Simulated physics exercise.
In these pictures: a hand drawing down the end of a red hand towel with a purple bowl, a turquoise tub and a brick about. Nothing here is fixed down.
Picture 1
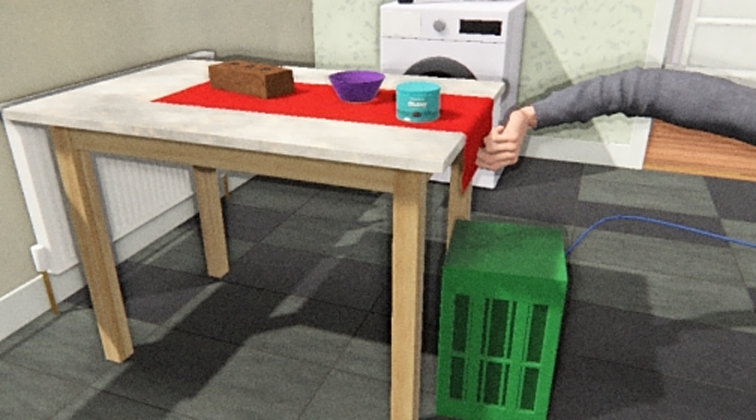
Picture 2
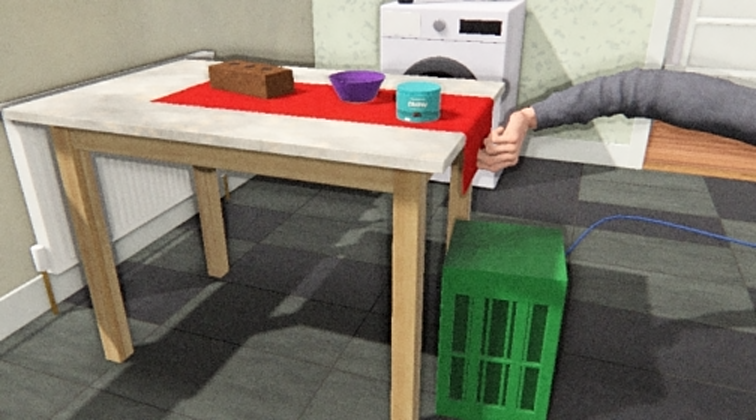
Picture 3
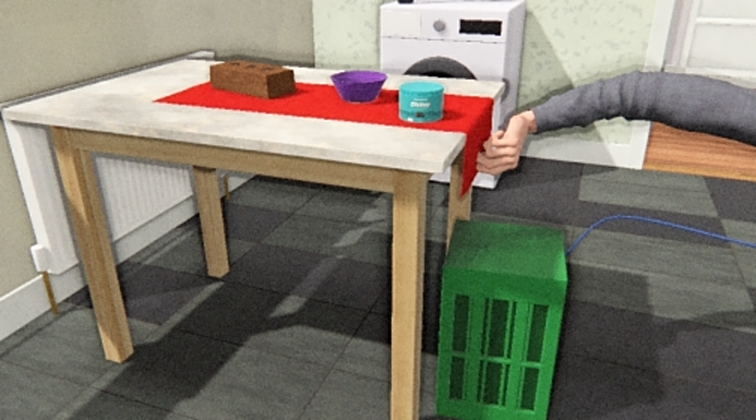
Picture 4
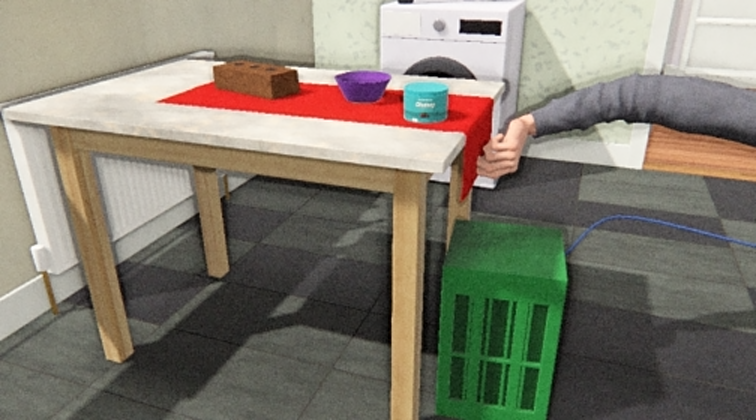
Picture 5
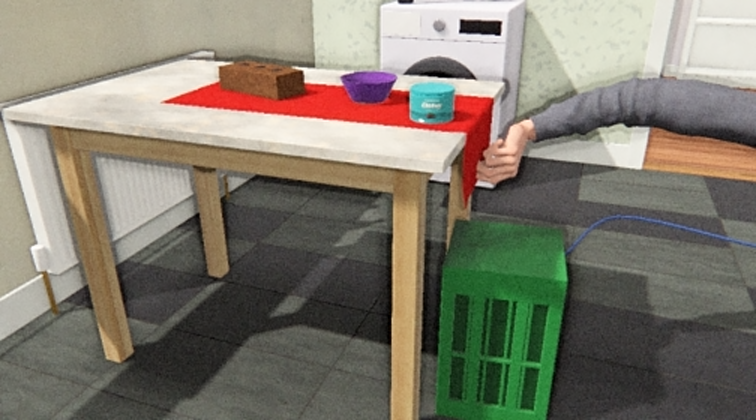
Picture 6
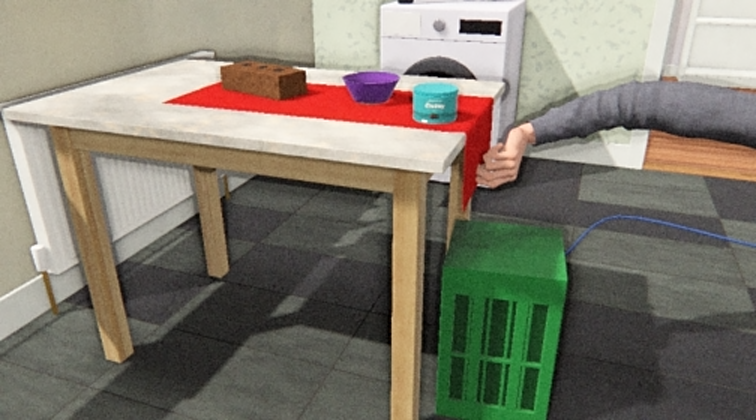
In the video, a hand at the right slowly pulls down the hanging end of a red cloth on a table, and the brick, purple bowl and turquoise tub on it shift slightly to the right with it.
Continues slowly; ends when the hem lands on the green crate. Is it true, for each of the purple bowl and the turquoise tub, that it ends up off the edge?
Checked: For the purple bowl false, for the turquoise tub true.
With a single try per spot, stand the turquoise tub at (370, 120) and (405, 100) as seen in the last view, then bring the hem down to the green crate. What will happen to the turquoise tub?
On the first go it is still on top, and on the second it gets pulled off.
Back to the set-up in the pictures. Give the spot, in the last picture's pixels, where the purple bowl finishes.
That one winds up at (430, 94) in the last picture.
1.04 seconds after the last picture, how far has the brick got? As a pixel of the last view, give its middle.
(315, 84), roughly.
Then, 0.46 s after the last picture, hem going down; bowl carried along near (399, 91); tub carried along near (470, 107).
Then, 1.04 s after the last picture, hem on the crate; bowl carried along near (430, 94); tub over the edge.
At rest, hem on the crate; bowl carried along near (430, 94); tub over the edge. The purple bowl keeps clear of the edge and the turquoise tub falls off.
